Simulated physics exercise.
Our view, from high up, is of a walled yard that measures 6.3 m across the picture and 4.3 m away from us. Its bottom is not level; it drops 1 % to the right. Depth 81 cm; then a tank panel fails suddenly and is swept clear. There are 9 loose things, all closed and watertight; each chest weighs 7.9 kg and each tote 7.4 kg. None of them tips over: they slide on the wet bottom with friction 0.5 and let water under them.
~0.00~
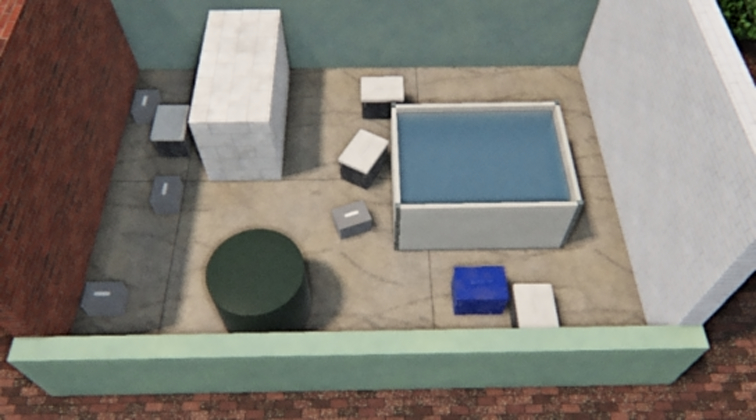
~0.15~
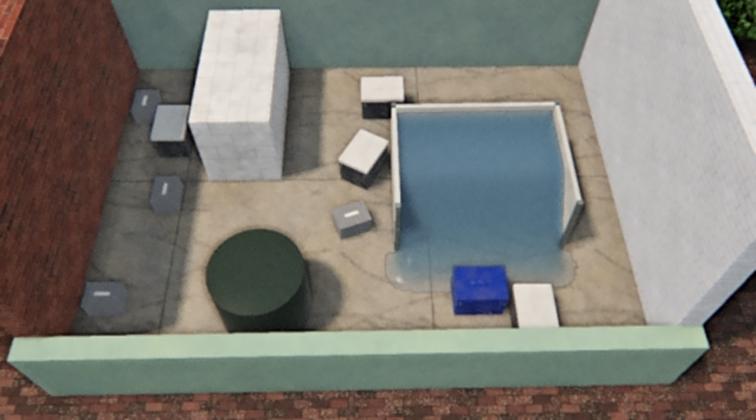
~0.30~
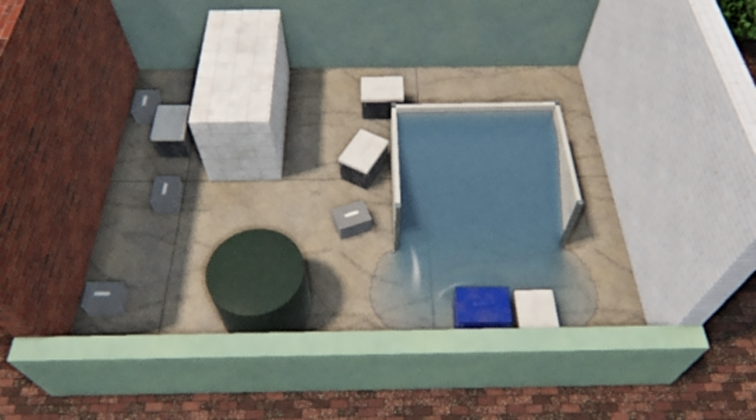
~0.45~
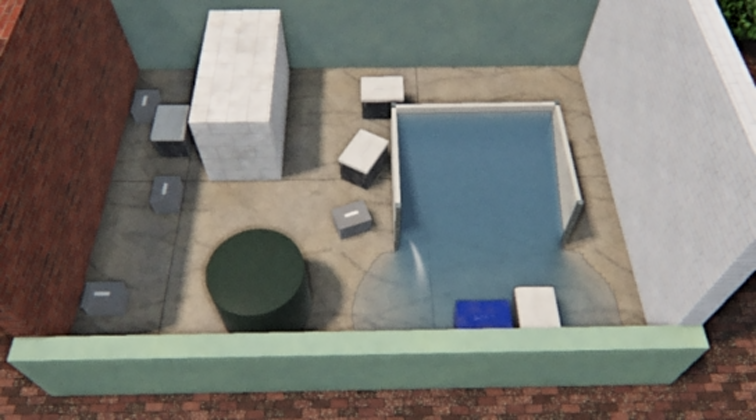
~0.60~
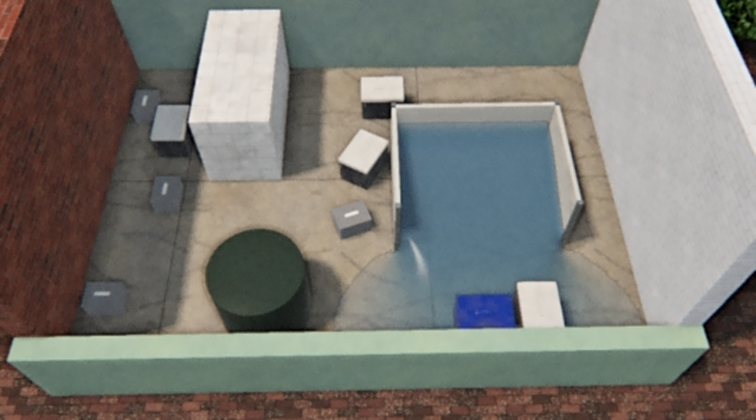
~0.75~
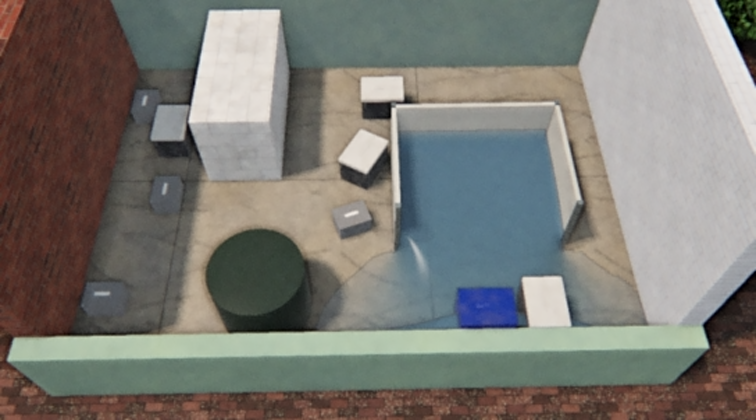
We see a walled yard where the near side of a water-filled tank disappears and water spreads across the ground toward the near wall, pushing a blue chest against that wall and slightly shifting the white-topped box beside it.
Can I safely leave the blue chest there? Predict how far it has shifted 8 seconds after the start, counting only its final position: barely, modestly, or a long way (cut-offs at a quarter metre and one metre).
The outcome will be a long move.
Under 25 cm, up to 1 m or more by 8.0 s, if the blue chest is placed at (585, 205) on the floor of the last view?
Put there, it wanders off a long way.
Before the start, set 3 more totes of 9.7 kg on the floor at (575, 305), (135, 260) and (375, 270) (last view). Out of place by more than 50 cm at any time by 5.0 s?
In turn: More, short of it, more.
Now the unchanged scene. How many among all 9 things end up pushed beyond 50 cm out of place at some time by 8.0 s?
That comes to 6.
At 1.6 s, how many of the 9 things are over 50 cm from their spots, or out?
I make it 1 by then.
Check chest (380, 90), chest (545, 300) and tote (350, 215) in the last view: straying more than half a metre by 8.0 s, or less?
The first topped the threshold, the second topped the threshold, and the third topped the threshold.
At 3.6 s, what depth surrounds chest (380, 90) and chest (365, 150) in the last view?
About 8 and 5 cm.
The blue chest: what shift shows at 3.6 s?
Roughly 80 centimetres by that point.
After 1.6 s the blue chest is near (468, 300), 0.5 m from its start, afloat; 2 afloat.
After 3.6 s the blue chest is near (416, 281), 0.7 m from its start, afloat; 5 afloat.
After 5.6 s the blue chest is near (348, 241), 1.5 m from its start, afloat; 5 afloat.
After 8.0 s the blue chest is near (226, 180), 3.2 m from its start, afloat; 8 afloat.
